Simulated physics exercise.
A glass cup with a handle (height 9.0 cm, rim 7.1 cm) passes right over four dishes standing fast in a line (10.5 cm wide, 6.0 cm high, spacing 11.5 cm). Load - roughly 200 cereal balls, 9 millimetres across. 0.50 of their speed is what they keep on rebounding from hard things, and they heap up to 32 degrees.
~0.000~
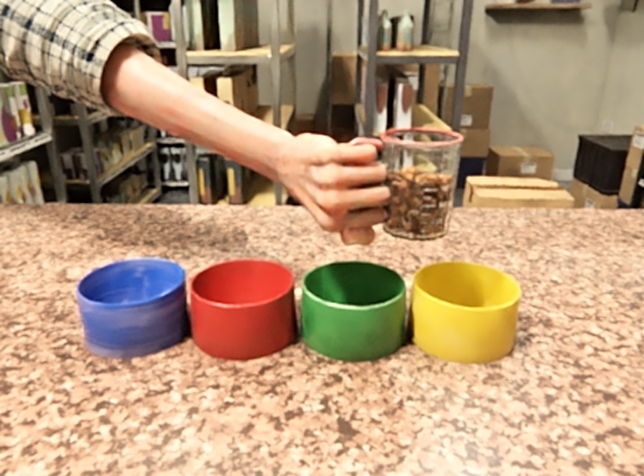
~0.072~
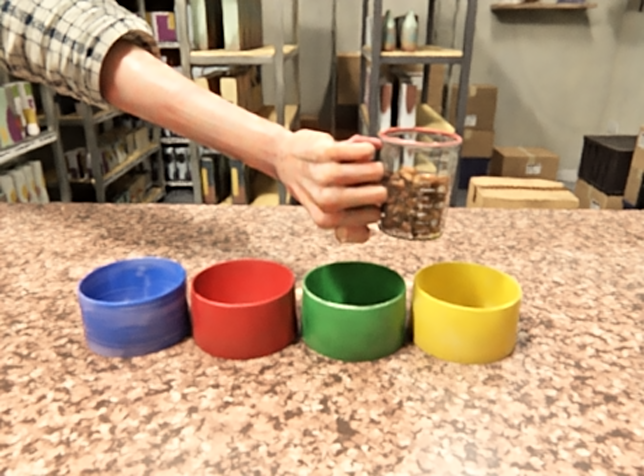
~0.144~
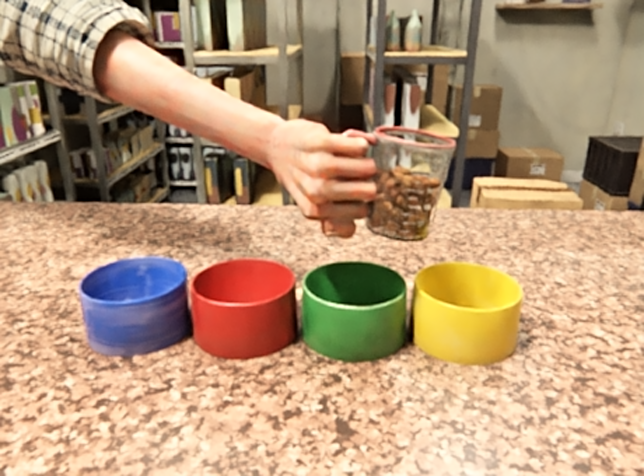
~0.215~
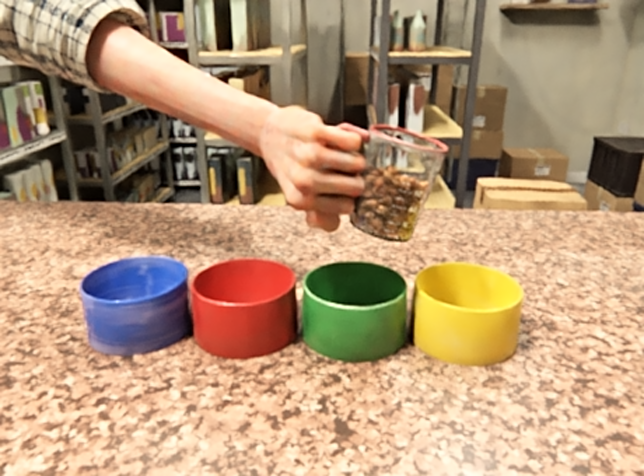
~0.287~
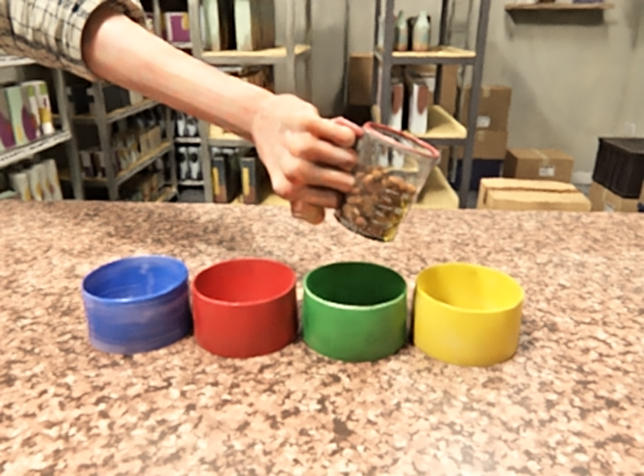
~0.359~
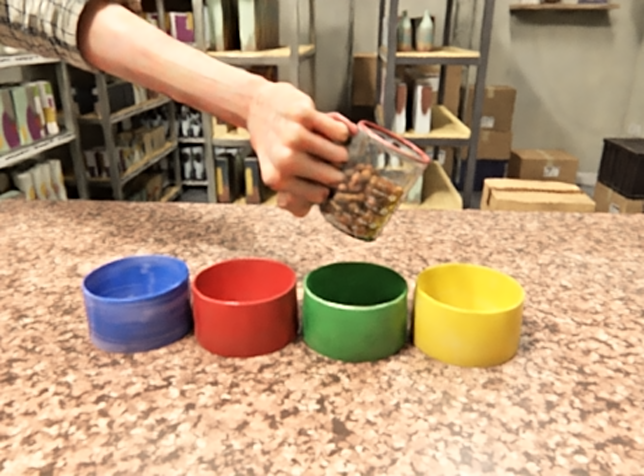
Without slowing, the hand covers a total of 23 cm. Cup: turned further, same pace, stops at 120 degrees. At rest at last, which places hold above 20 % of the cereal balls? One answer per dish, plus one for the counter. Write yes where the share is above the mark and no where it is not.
Red: Yes, blue: No, green: No, yellow: No, counter: No.
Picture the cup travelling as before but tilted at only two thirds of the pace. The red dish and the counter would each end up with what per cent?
Then red ends at 100 and the counter at 0.
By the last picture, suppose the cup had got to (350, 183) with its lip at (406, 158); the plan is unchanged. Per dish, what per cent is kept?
The red dish keeps 100, the blue dish 0, the green dish 0 and the yellow dish 0.
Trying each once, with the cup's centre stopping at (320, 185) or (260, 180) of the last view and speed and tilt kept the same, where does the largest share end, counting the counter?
The biggest share goes to green first, then to green.
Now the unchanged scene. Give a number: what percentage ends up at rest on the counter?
Around 0 percent, I'd guess.
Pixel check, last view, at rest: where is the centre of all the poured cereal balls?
Est. centre at rest: (253, 314) px.
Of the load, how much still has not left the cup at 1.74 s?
About 10 percent of the load.
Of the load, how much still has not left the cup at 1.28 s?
Roughly 90 in a hundred.
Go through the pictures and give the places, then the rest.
Cup at (418, 184), tilt 0 degrees, lip at (461, 137), moved 0.0 cm; middle of the pieces at (419, 198); yellow dish at (466, 284); green dish at (354, 282); red dish at (243, 281); blue dish at (132, 280), in the first frame.
Cup at (415, 184), tilt 2 degrees, lip at (459, 139), moved 0.3 cm; middle of the pieces at (416, 198), in the second frame.
Cup at (405, 184), tilt 8 degrees, lip at (453, 143), moved 1.3 cm; middle of the pieces at (405, 198), in the third frame.
Cup at (394, 184), tilt 14 degrees, lip at (445, 148), moved 2.4 cm; middle of the pieces at (392, 198), in the fourth frame.
Cup at (382, 184), tilt 20 degrees, lip at (437, 154), moved 3.6 cm; middle of the pieces at (379, 198), in the fifth frame.
Cup at (371, 184), tilt 27 degrees, lip at (428, 160), moved 4.7 cm; middle of the pieces at (365, 197); yellow dish at (469, 286); green dish at (356, 283); red dish at (245, 279); blue dish at (137, 276). Its pace works out near 90 degrees a second; the hand travels 16 cm a second, in the sixth frame.
After 0.91 s, tilt 77 degrees; cup holds 100 %.
After 1.28 s, tilt 110 degrees; cup holds 90 %, red 5 %.
Then, at 1.74 s, tilt 120 degrees; cup holds 10 %, red 90 %.
At rest (2.5 s), red 100 %, blue 0 %, green 0 %, yellow 0 %, counter 0 %.
